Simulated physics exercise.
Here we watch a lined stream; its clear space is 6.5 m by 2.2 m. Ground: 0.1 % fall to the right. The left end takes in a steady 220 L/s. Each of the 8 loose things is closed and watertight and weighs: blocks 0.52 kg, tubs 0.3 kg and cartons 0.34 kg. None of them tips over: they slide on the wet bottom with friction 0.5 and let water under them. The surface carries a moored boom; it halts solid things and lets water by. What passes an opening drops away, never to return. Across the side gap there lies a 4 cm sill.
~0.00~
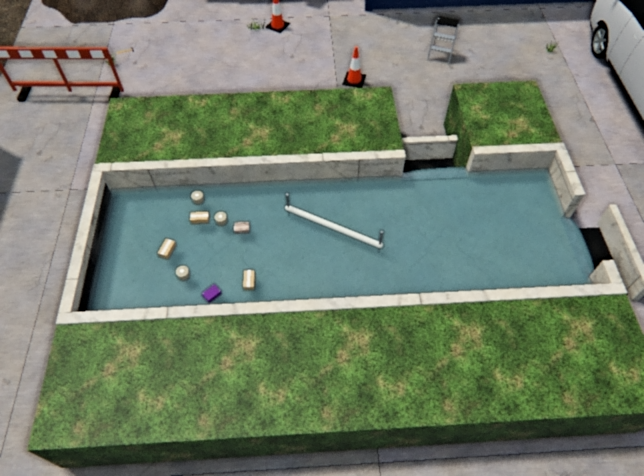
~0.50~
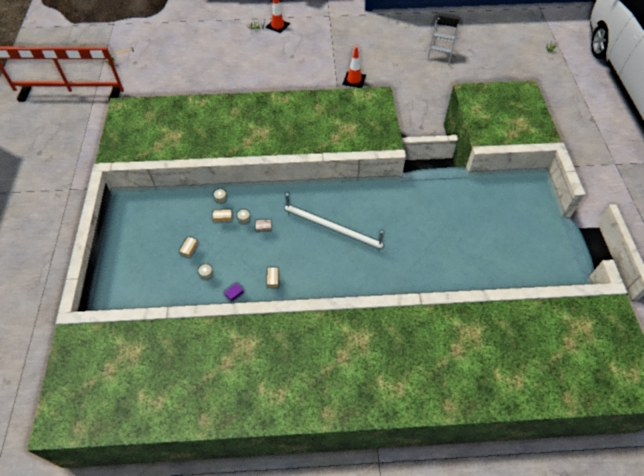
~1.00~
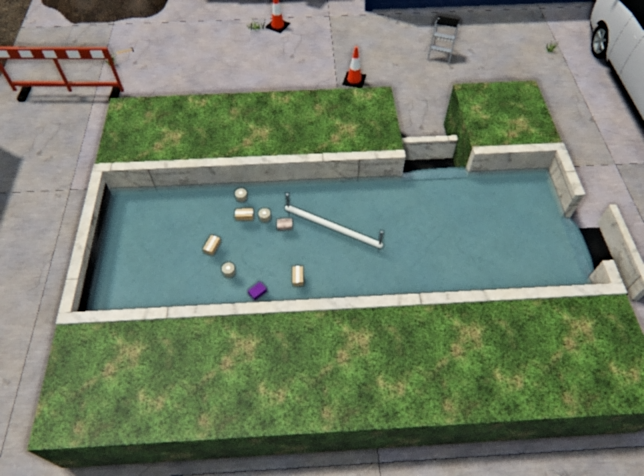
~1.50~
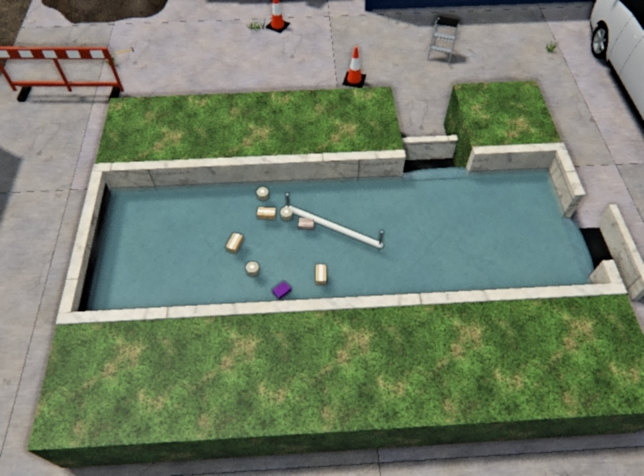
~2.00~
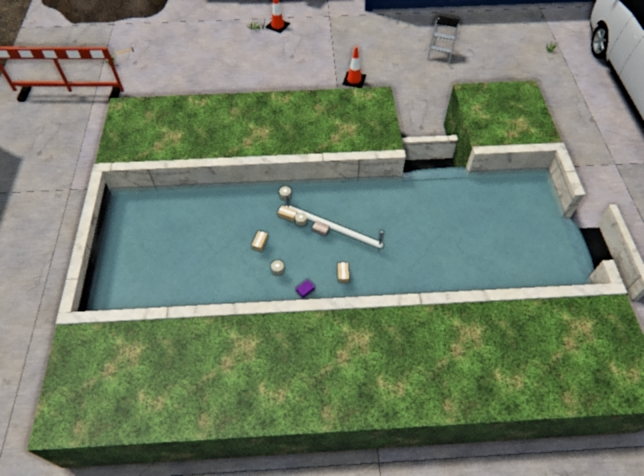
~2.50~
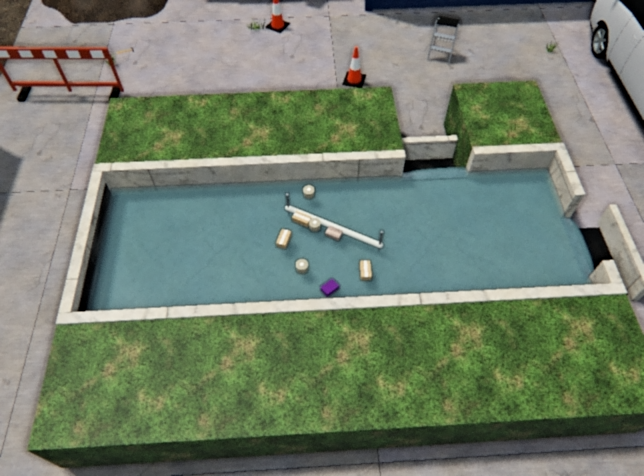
Floating tubs and blocks drift right across the pool, some meeting a slanted white boom.
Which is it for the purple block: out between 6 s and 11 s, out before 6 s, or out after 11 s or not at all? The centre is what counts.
Out between 6 s and 11 s.
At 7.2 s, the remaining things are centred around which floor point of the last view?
That lands at roughly (469, 268).
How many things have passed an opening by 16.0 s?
That makes 8 by then.
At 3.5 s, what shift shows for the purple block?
About 200 cm.
After 3.5 s the purple block is near (378, 284), 2.1 m from its start, afloat; 0 of 8 are out; 8 afloat.
After 7.2 s the purple block is near (528, 275), 4.1 m from its start, afloat; 1 of 8 are out; 7 afloat.
After 12.0 s the purple block has gone out (at 9.0 s); 7 of 8 are out; 1 afloat.
After 16.0 s the purple block has gone out (at 9.0 s); 8 of 8 are out; 0 afloat.
